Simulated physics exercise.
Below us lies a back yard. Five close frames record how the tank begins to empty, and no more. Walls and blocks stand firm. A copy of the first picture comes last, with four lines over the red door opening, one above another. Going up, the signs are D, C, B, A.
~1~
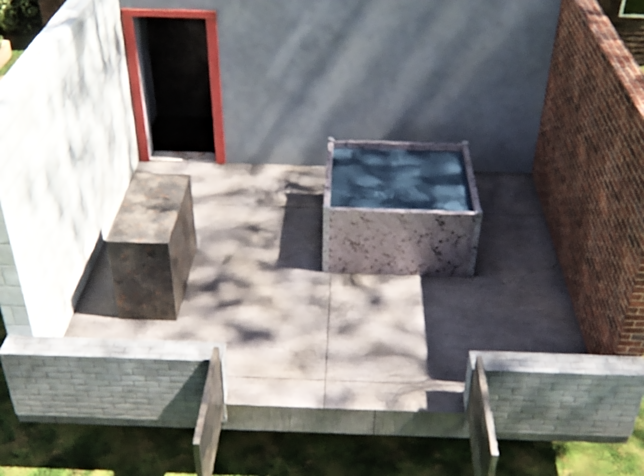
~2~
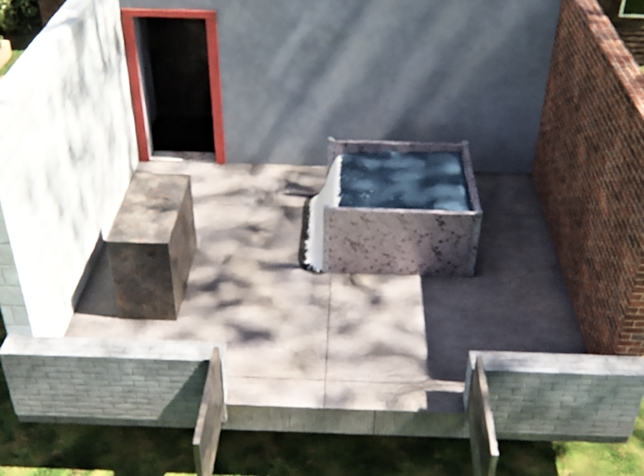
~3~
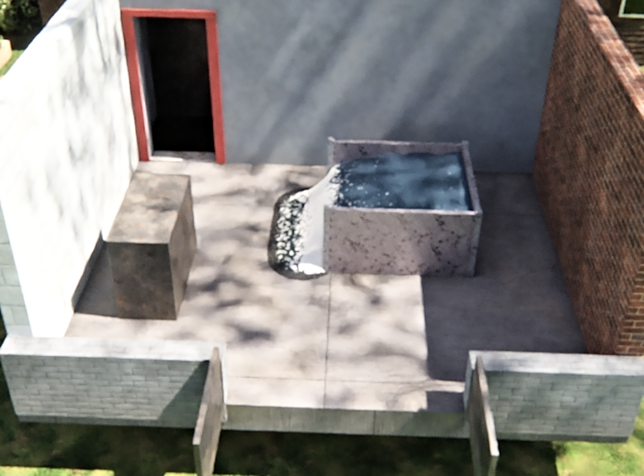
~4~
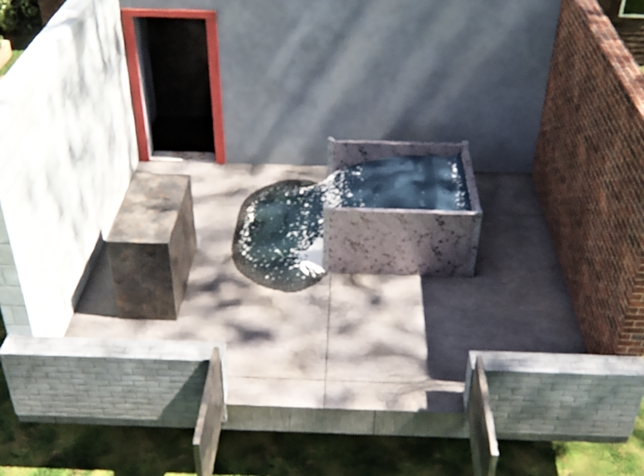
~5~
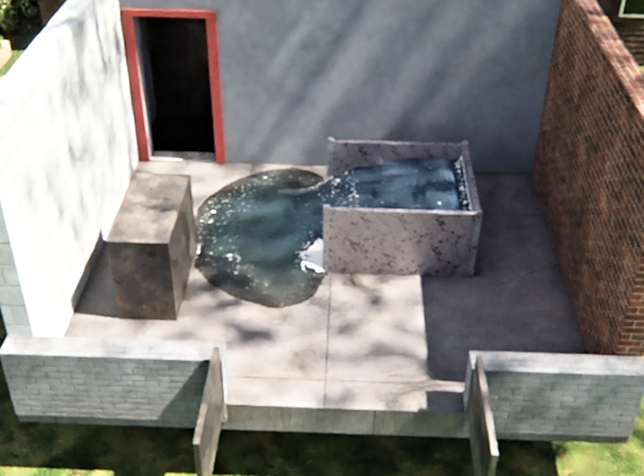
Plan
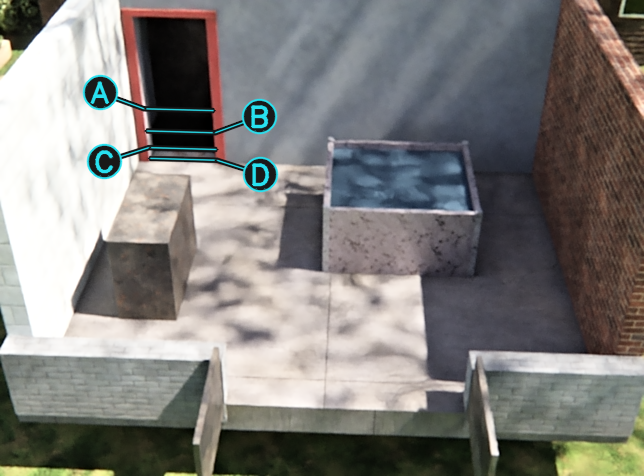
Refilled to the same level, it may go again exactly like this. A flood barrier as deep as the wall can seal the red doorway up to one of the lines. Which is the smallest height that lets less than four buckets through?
B will do.
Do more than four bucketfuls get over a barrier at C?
Yes.
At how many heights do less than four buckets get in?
Two of the four.
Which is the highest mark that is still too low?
That is mark C.
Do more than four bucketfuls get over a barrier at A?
No, not at all.
On the marked copy, A at (178, 109); B at (180, 131); C at (182, 148); D at (183, 159); from the bottom up D, C, B, A.
With A, nothing gets over.
With B, a splash gets over, under a bucket.
With C, about 8 bucketfuls get in.
With D, dozens of bucketfuls pour in.
